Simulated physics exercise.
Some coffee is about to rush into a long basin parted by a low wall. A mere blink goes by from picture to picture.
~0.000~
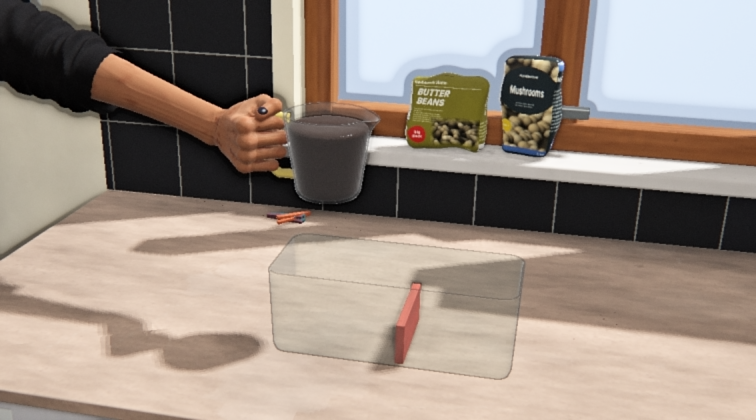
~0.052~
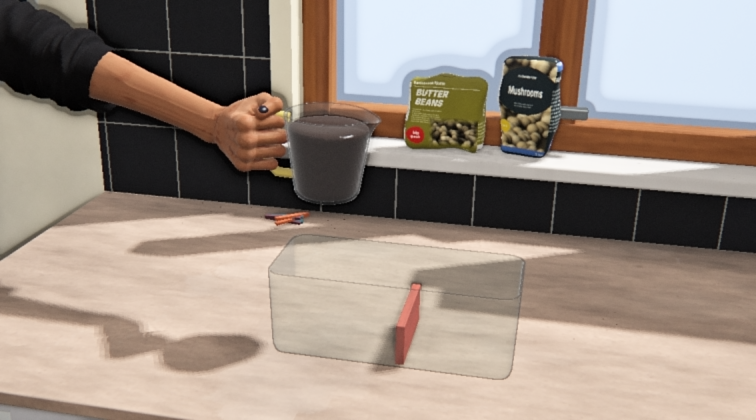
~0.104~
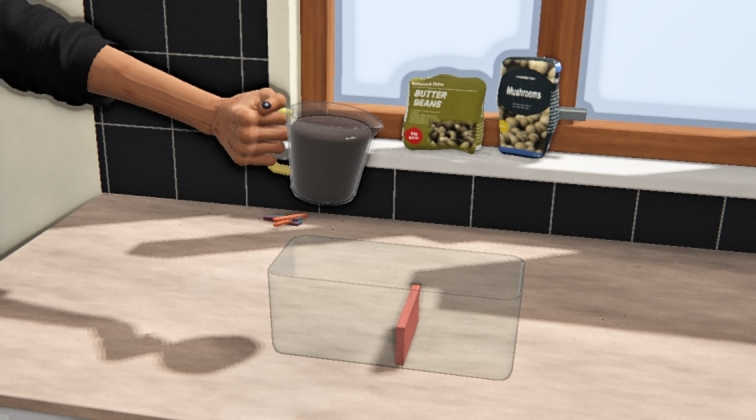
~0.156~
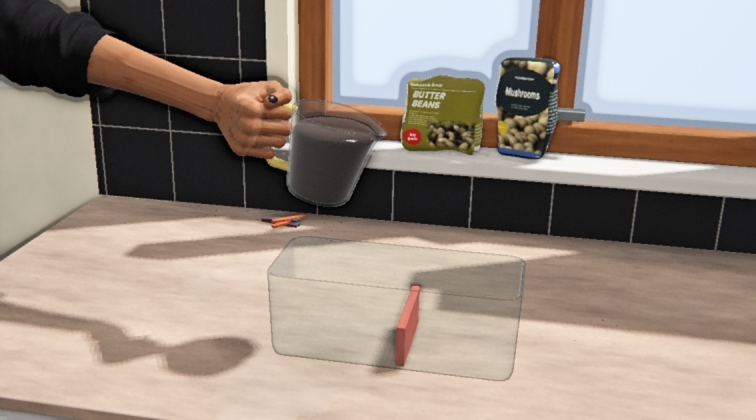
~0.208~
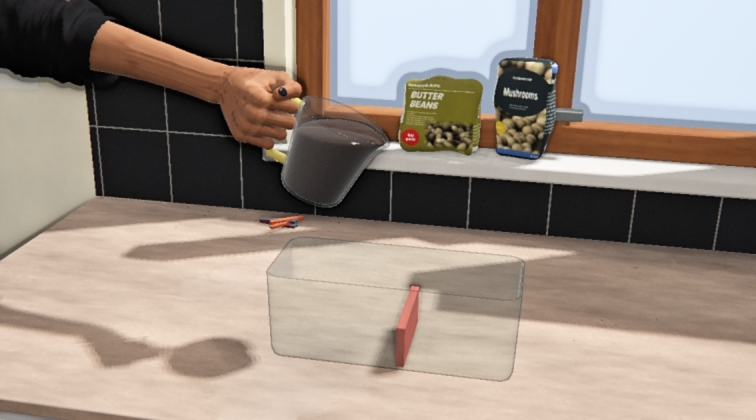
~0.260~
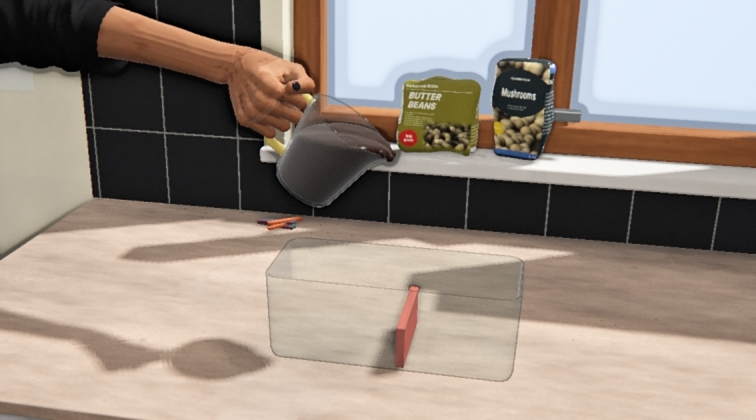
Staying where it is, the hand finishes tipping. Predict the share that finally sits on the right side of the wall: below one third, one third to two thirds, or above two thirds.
Right-side share: One third to two thirds.
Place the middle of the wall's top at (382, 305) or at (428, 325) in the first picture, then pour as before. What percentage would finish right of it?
Note - case one near 90 %, case two near 30 %.
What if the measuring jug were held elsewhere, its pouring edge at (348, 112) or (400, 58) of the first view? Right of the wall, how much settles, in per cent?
In order: Close to 15 and 90 percent.
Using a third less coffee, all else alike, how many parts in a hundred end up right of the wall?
Estimate: Close to 30 per cent.
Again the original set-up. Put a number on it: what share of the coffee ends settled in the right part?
Roughly 50 %.
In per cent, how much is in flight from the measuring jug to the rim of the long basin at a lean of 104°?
Around 30 in a hundred.
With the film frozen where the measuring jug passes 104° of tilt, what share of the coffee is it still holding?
Around 35 in a hundred has not poured out yet.
A moment on, the measuring jug is tipped right over and 37 per cent is still to pour, 1 is left of the wall and 31 right of it.
Next, the measuring jug is tipped right over and 2 per cent is still to pour, 42 is left of the wall and 51 right of it.
Then the measuring jug is tipped right over and 0 per cent is still to pour, 47 is left of the wall and 50 right of it.
Later the measuring jug is tipped right over and 0 per cent is still to pour, 48 is left of the wall and 51 right of it.
In the end 48 per cent lies left of the wall, 51 right of it and 2 outside.
